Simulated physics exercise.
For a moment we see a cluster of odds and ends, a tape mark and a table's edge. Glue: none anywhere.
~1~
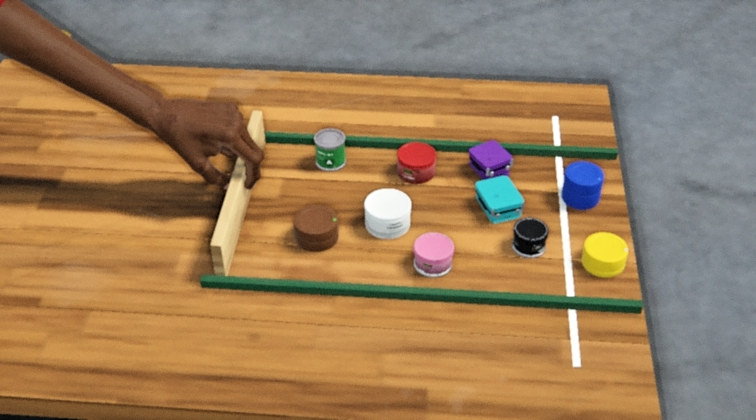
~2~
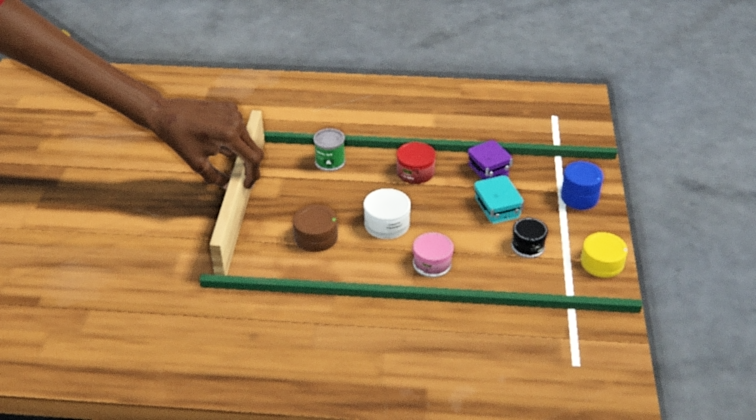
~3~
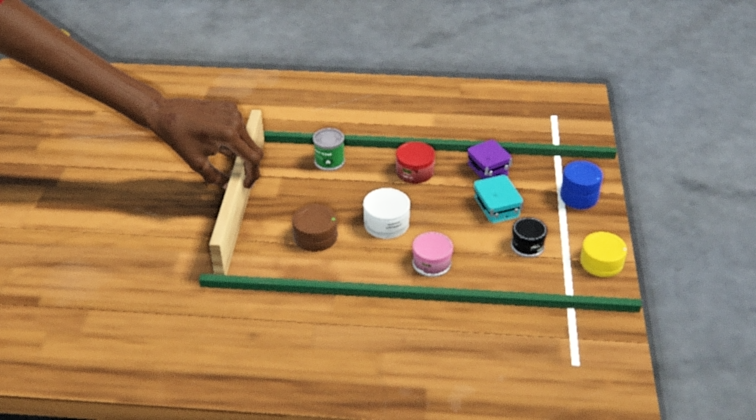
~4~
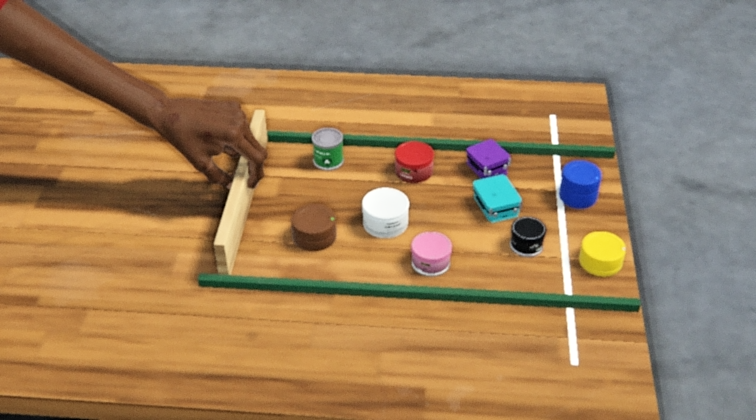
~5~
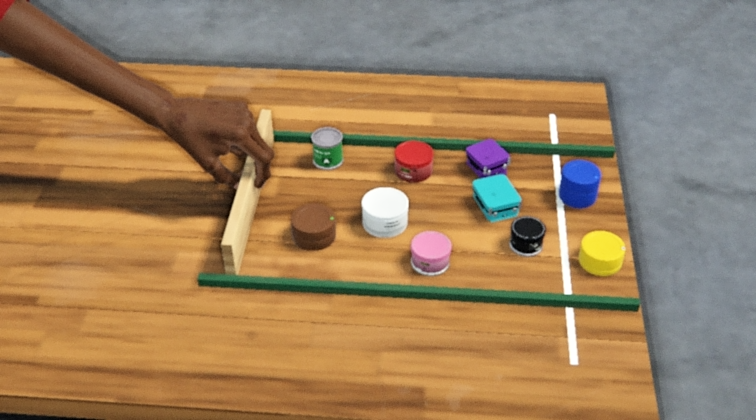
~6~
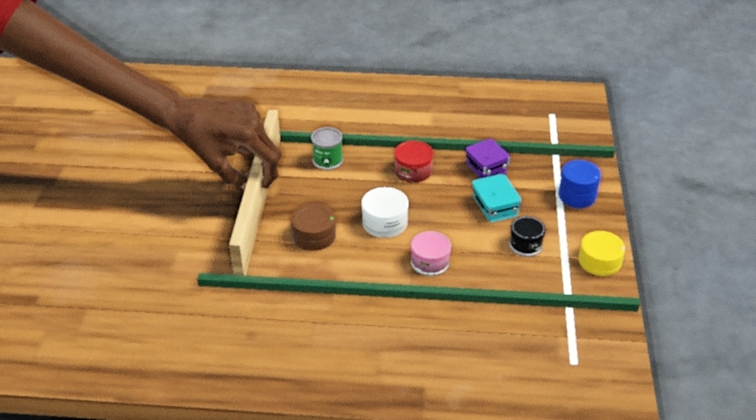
A hand held a wooden board upright at the left of some colorful little pots and cases on a wooden table, then slid it slightly right toward them, while the pots and cases stayed put.
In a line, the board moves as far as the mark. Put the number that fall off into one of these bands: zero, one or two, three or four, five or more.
That is one or two.
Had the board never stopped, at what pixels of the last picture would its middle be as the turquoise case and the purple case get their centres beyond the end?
The middle is at (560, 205) when it's the turquoise case, and at (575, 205) when it's the purple case.
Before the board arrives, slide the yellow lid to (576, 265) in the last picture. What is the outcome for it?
From that start, the object then is safe.
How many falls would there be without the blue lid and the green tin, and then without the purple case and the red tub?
You'd count 0 the first time and 1 the second time.
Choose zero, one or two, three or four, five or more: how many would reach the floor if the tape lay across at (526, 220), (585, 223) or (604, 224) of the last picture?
First not one, then more than four, and lastly more than four.
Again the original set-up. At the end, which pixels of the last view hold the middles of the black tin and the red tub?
You'll see the black tin at (626, 240), with the red tub at (591, 186).
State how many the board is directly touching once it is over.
The answer is 4.
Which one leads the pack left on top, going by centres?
It would be the turquoise case.
A little later, none off yet; yellow lid at rest near (602, 253); blue lid at rest near (579, 184); black tin at rest near (527, 236).
Next, none off yet; yellow lid shifted a little near (615, 256); blue lid shifted a little near (599, 180); black tin shifted about its own width near (581, 238).
When it is over, the number that fall off is one or two; down, blue lid and yellow lid.
